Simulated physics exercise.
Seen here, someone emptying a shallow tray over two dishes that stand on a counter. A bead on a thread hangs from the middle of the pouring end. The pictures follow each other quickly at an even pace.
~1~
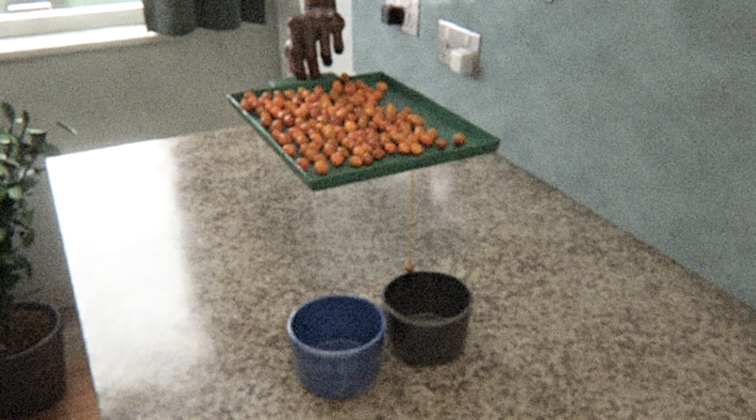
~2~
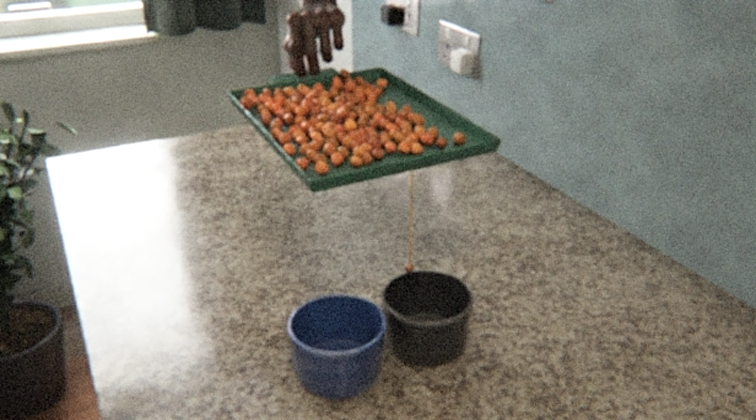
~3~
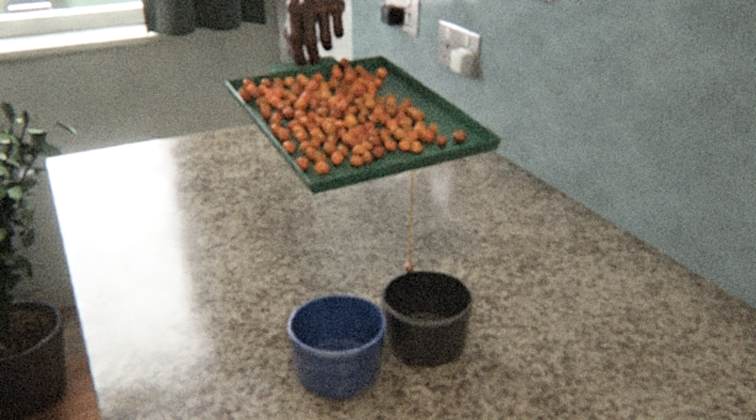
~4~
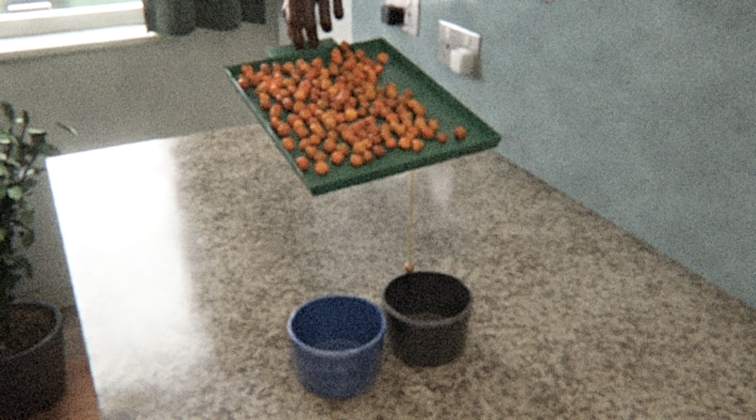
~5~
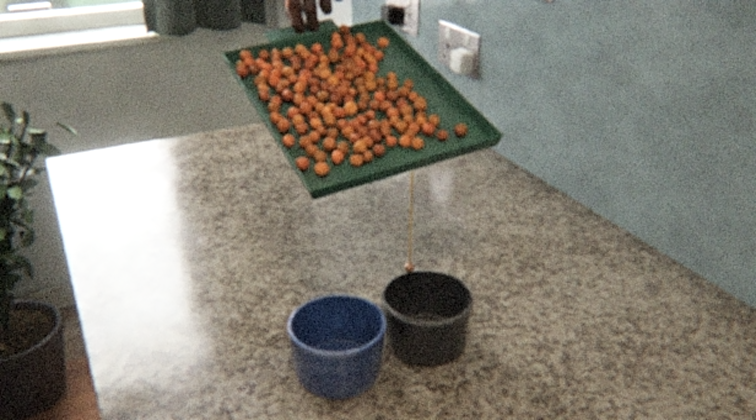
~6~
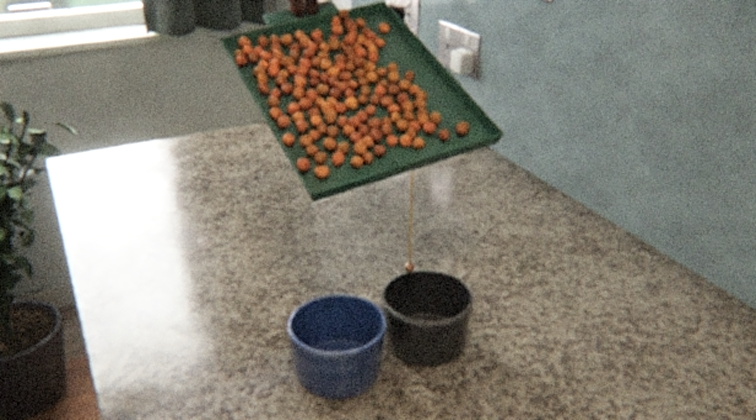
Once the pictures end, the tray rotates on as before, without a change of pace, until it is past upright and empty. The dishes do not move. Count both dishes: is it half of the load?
In the dishes lies over half of it.
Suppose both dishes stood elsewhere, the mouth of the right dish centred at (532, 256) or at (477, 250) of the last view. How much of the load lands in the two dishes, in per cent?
Near 0 % and 0 %.
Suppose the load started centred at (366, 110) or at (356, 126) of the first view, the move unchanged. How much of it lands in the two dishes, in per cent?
In turn 70 and 70 in a hundred.
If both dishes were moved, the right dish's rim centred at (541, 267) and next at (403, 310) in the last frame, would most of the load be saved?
In turn: Less than half; above a half.
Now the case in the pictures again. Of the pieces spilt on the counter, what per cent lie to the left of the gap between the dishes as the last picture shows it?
It comes to 30 per cent or so.
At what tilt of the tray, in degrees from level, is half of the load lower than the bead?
At some 115 degrees.
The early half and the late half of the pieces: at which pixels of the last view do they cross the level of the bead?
First near (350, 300), later near (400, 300).
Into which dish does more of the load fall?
Fuller: The left one.
Soon, tray tipped steeply; all on the tray.
A while on, tray tipped right over; nearly all on the tray; a stray few in the left dish; a stray few outside both; a stray few in the air.
Towards the end, tray tipped past a quarter turn; about half in the left dish; about a quarter in the right dish; about a third outside both; a stray few in the air.
Finally, tray tipped past a quarter turn; about half in the left dish; about a quarter in the right dish; about a third outside both; a stray few in the air.
